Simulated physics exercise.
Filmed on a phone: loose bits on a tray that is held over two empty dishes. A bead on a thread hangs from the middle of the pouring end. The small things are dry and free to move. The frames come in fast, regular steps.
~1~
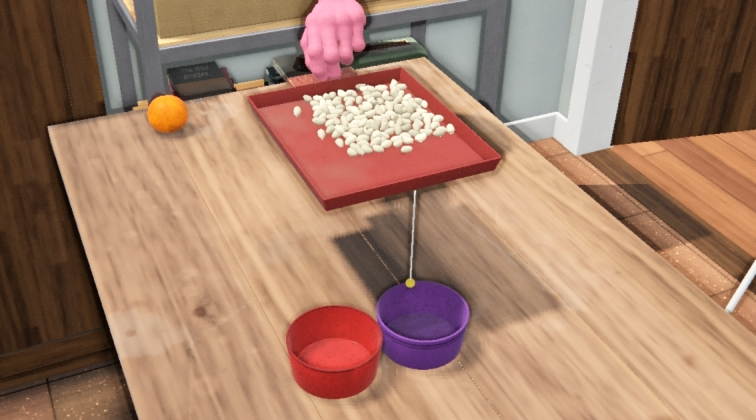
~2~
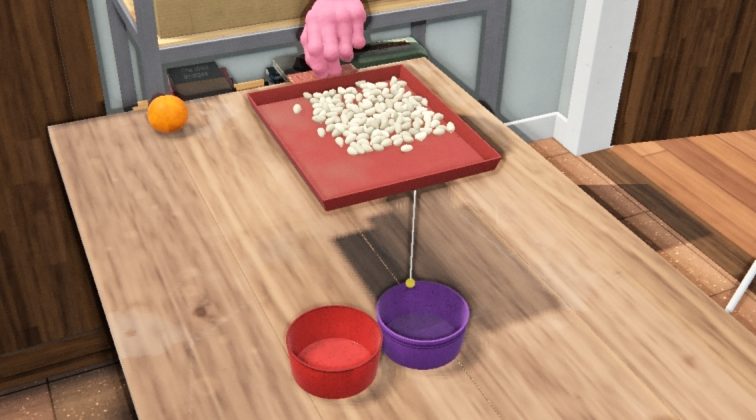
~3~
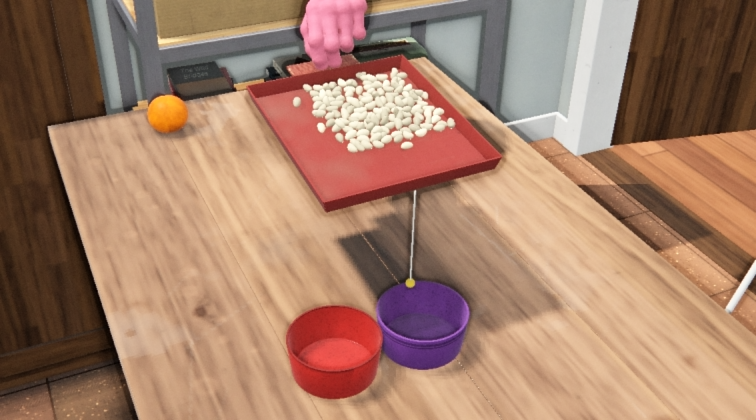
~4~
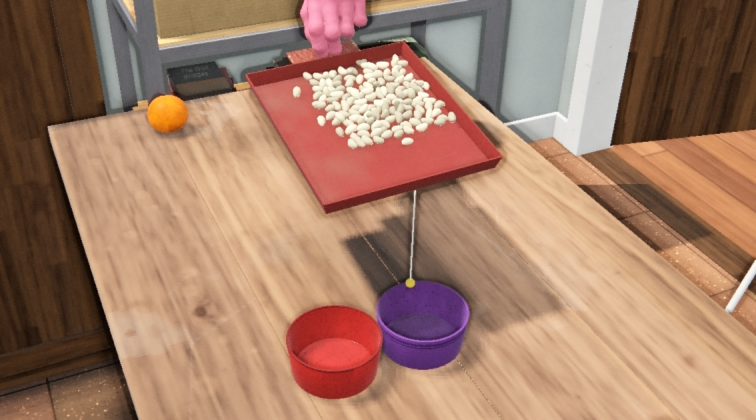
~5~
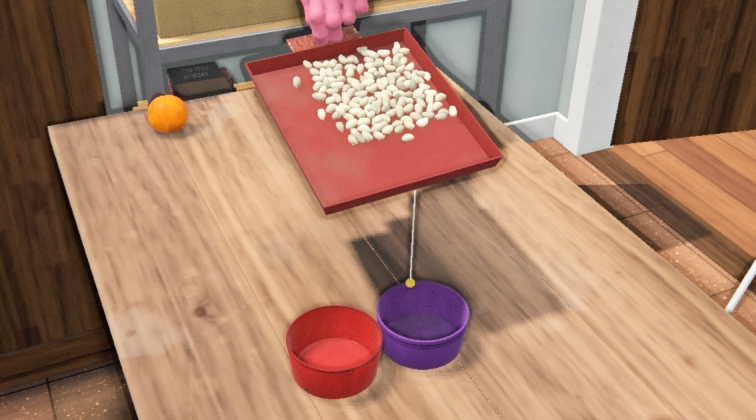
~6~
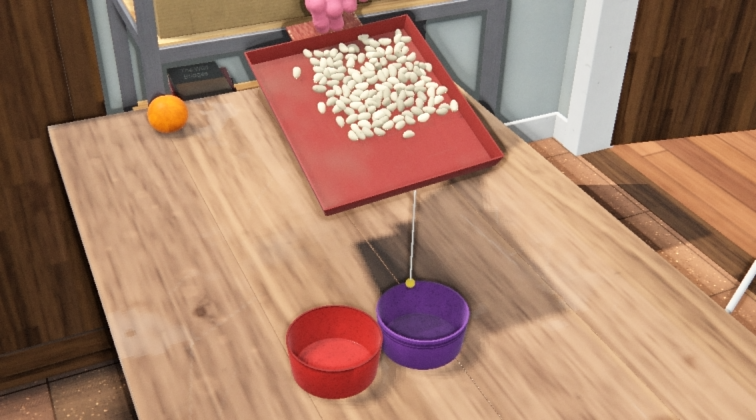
On a wooden table, a pink hand behind a red tray of white beans steadily tilted it toward the viewer, its left front corner dipping slightly, above a red dish and a purple one.
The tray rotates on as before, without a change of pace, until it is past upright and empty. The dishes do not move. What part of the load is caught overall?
Caught overall: The larger part.
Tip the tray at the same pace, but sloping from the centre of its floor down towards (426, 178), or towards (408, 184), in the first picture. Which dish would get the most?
The first try: The right-hand dish. The second: The right dish.
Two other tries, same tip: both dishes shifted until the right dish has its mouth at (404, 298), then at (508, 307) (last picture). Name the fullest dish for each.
The first try: The dish on the left. The second: The left one.
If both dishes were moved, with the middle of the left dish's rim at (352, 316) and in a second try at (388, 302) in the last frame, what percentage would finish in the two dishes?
Near 50 % and 20 %.
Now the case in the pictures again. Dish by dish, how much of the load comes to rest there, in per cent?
Left dish near 40 in a hundred; right dish near 40.
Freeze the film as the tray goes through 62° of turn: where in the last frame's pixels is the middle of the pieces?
Around (394, 177).
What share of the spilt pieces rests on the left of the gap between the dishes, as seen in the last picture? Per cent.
About 10 per cent.
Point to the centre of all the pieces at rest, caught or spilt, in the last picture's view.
Around (397, 351).
Soon after the last picture, tray tipped steeply; most on the tray; a small part in the air.
A little later, tray tipped right over; about two thirds on the tray; about a quarter in the left dish; a small part in the right dish; a small part outside both; a small part in the air.
Later still, tray tipped past a quarter turn; about half in the left dish; about a third in the right dish; about a quarter outside both.
At rest, tray tipped past a quarter turn; about half in the left dish; about a third in the right dish; about a quarter outside both.
